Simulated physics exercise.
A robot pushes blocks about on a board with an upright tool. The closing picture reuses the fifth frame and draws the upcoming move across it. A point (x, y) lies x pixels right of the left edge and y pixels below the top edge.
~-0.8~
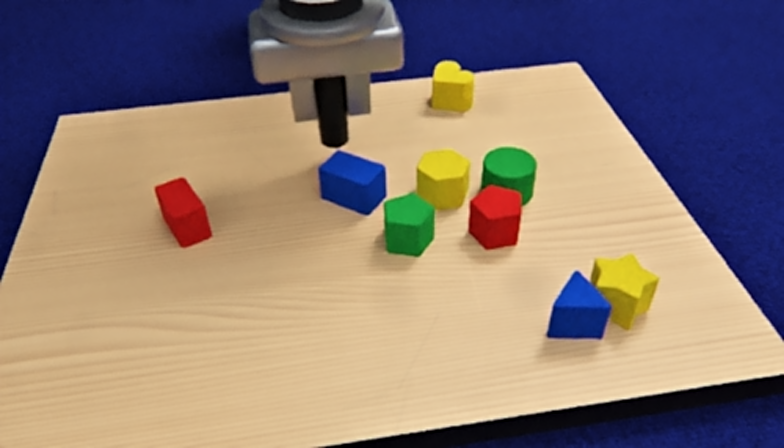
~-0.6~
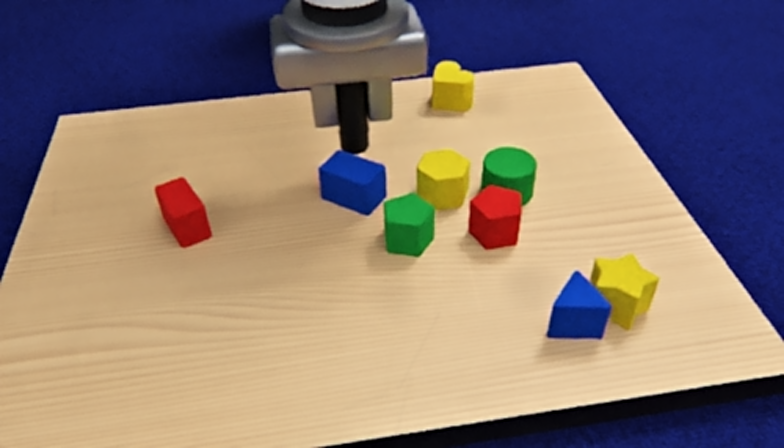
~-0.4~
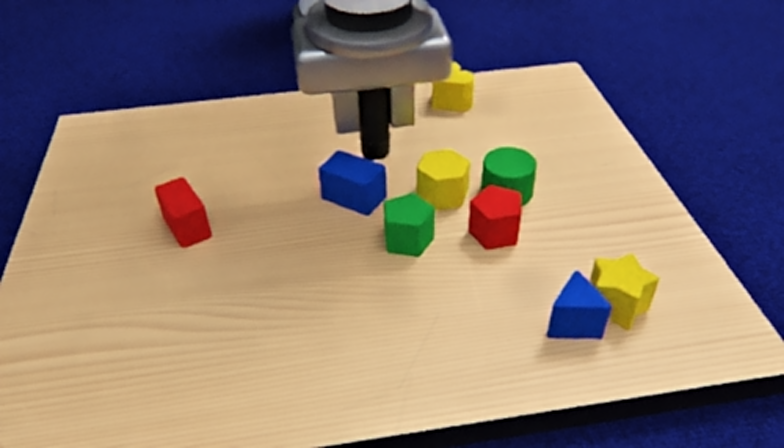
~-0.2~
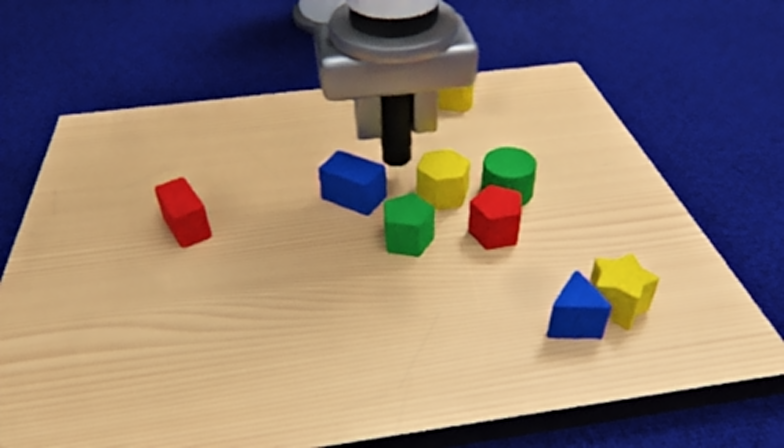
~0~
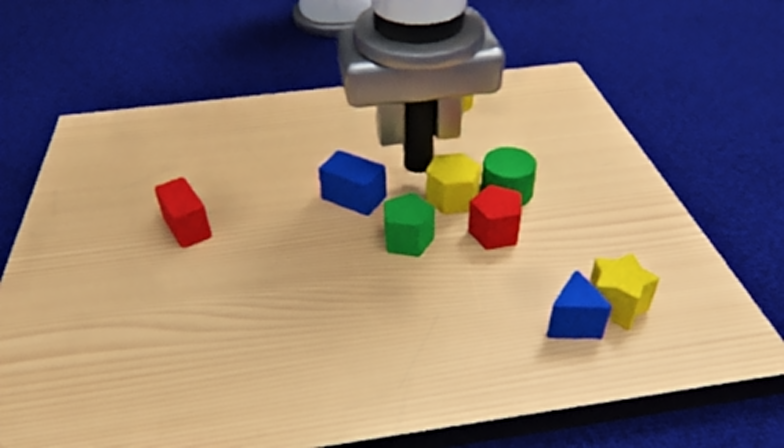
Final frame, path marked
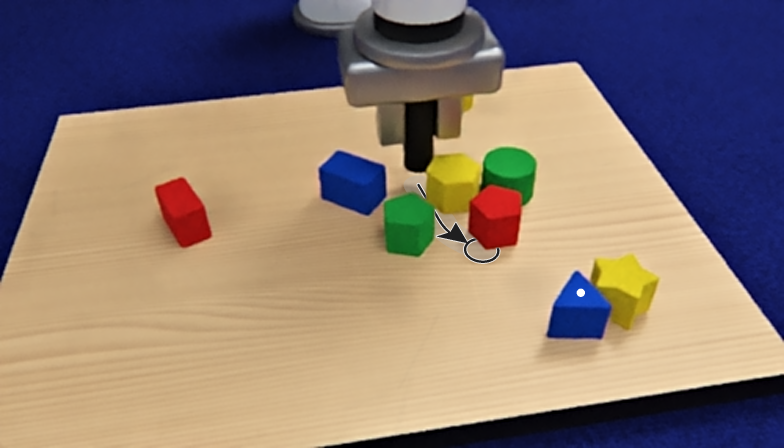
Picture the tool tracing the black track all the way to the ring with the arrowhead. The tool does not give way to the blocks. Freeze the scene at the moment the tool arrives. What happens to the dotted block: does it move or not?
It keeps its position.
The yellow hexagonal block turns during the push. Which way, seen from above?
The yellow hexagonal block rotates counterclockwise.
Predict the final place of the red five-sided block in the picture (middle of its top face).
The middle of its upper face should be somewhere near (532, 213).
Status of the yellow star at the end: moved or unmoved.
Answer: Unmoved.
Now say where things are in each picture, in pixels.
Tip of the tool (335, 142), middles of tops, yellow hexagonal block (444, 163), red five-sided block (498, 201), green disc (510, 161), blue triangle (581, 293), yellow star (625, 273), in the first frame.
Tool (355, 147), nothing pushed, in the second frame.
Tool (376, 153), nothing pushed, in the third frame.
Tool (397, 159), nothing pushed, in the fourth frame.
Tool (419, 166), yellow hexagonal block (454, 167), red five-sided block (498, 201), green disc (510, 161), blue triangle (581, 293), yellow star (625, 273), in the fifth frame.
The line goes from (418, 185) through (432, 208) and (449, 232) to (482, 250); the dot is on the blue triangle.
One third of the way, tool (433, 189); yellow hexagonal block (476, 181), turned 25° anticlockwise; red five-sided block (508, 206), turned 15° clockwise; green disc (519, 161).
Two thirds of the way, tool (451, 213); yellow hexagonal block (486, 187), turned 50° anticlockwise; red five-sided block (526, 211), turned 10° clockwise; green disc (520, 161).
At the end, tool (483, 230); yellow hexagonal block (491, 187), turned 65° anticlockwise; red five-sided block (532, 213), turned 20° clockwise; green disc (520, 161); blue triangle unmoved; yellow star unmoved.
